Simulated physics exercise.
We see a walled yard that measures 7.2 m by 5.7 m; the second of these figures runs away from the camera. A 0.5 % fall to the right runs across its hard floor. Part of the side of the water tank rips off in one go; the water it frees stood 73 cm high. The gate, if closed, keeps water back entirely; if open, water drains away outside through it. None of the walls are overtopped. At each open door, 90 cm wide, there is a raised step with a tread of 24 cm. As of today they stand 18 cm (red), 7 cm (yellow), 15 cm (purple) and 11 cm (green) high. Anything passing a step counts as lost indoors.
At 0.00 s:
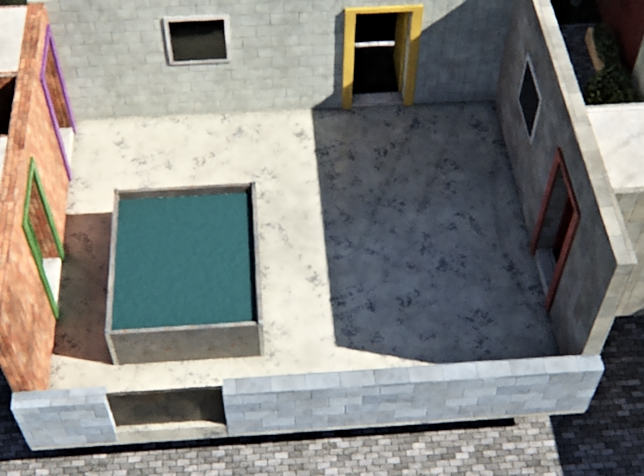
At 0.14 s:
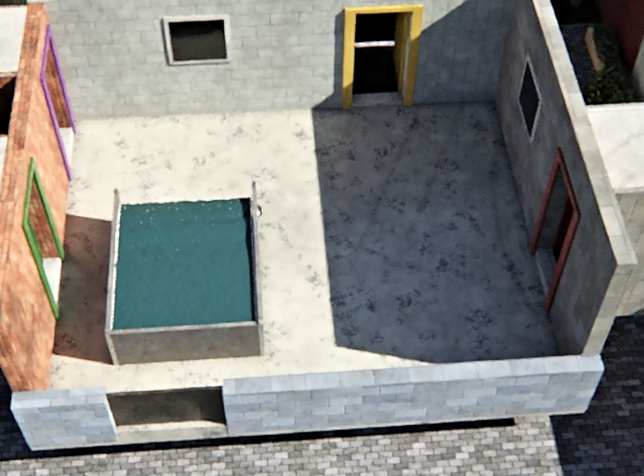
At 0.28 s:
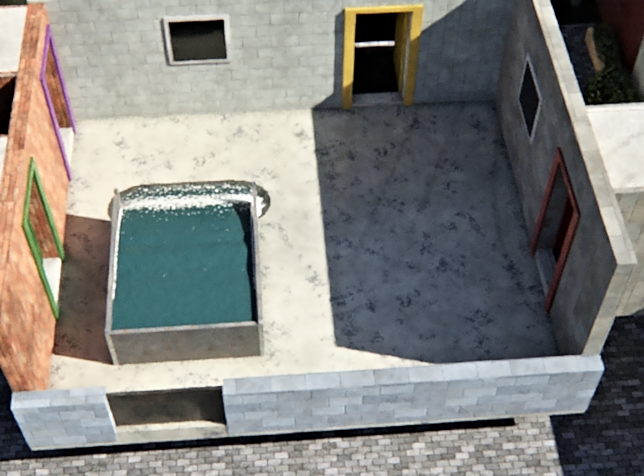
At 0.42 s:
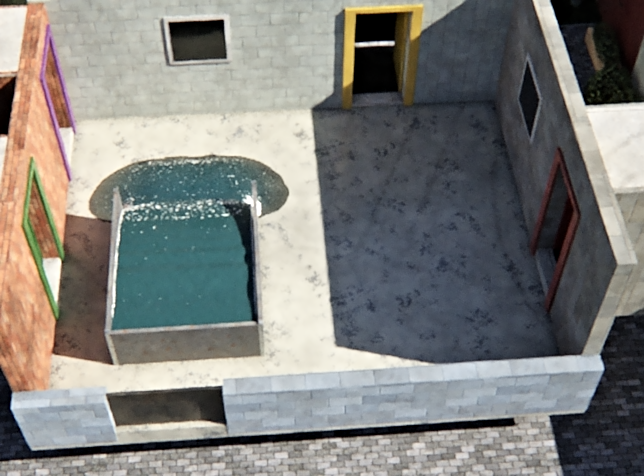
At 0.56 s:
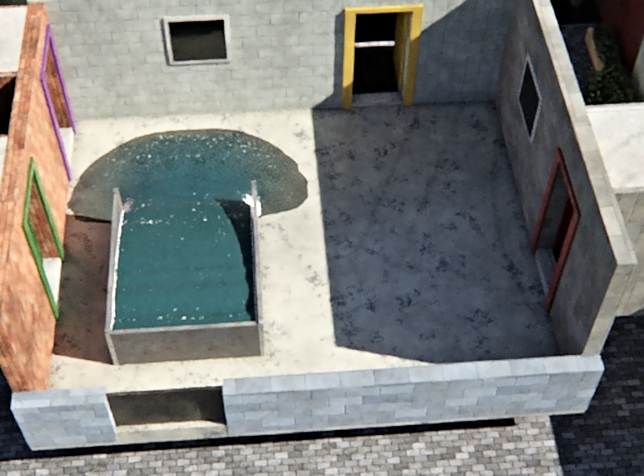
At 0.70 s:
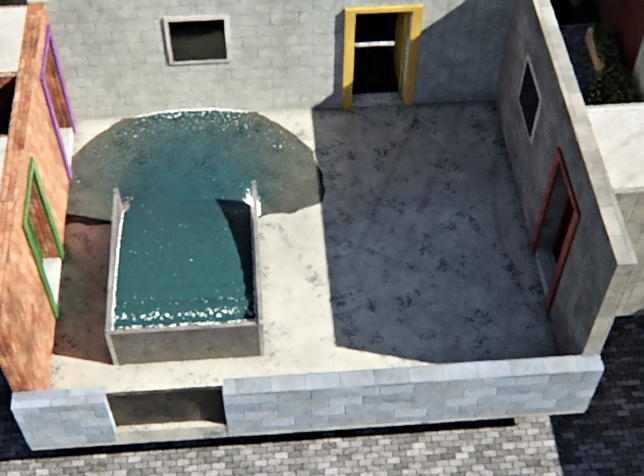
Teal water fills a grey open-topped tank on the left of a walled yard with a pale stone floor, seen from high above by a still camera. A purple and a green doorway stand in the orange brick wall at left, a yellow one at the back, a dark red one at right. The tank's far side gives way, and water pours out, spreading backward and sideways in a widening rounded sheet.
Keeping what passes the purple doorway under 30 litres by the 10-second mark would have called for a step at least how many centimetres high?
It would have called for about 31 cm.
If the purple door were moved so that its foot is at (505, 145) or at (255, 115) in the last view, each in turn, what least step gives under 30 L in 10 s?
About 20 cm, then about 31 cm.
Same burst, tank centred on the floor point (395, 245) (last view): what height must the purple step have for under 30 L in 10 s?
Then it needs to be around 15 cm high.
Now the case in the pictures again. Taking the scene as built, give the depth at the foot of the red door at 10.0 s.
Some 14.0 cm.
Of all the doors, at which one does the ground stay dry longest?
I'd say the red door.
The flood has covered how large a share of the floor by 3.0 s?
Some 45 per cent is wet.
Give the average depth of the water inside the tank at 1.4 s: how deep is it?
Around 42 centimetres.
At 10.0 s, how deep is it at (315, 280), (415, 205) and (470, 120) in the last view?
The depths come to about 6, 5 and 10 cm.
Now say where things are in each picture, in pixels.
Still water, 73 cm deep, in the water tank at (185, 257); the purple door at (59, 111) is dry, in the first picture.
The gap is on the far side, the front 0.3 m out at a hidden place; the back of the water tank holds 73 cm, in the second picture.
The front is at (148, 188), 0.8 m from the gap on the far side; 1.6 m2 of floor is wet, 73 cm left at the back, in the third picture.
The gap is on the far side, the front 1.3 m out at (149, 163); the back of the water tank holds 73 cm, in the fourth picture.
Water pours out on the far side and has run 1.9 m, to (157, 136); about 8 cm deep outside, 71 cm at the back, in the fifth picture.
Water pours out on the far side and has run 2.3 m, to (129, 119); about 7 cm deep outside, 63 cm at the back; the purple door at (59, 111), 2.5 m from the gap, is still 0.2 m from the nearest water, in the sixth picture.
After 1.4 s water covers 25 % of the floor, deepest (47 cm) near (193, 119); 17 cm at the purple door, 0 litres in over its 15 cm step.
After 3.0 s water covers 45 % of the floor, deepest (36 cm) near (86, 124); 34 cm at the purple door, 143 litres in over its 15 cm step.
After 10.0 s water covers 100 % of the floor, deepest (17 cm) near (531, 283); 4 cm at the purple door, 246 litres in over its 15 cm step.
At the purple door as built, the water arrived by 0.8 s and peaked near 36 cm at 2.0 s.
With a step of 28 cm, 53 litres would have come in within the 10 s; with 37.5 cm, 8 litres. So under 30 litres takes about 31 cm.
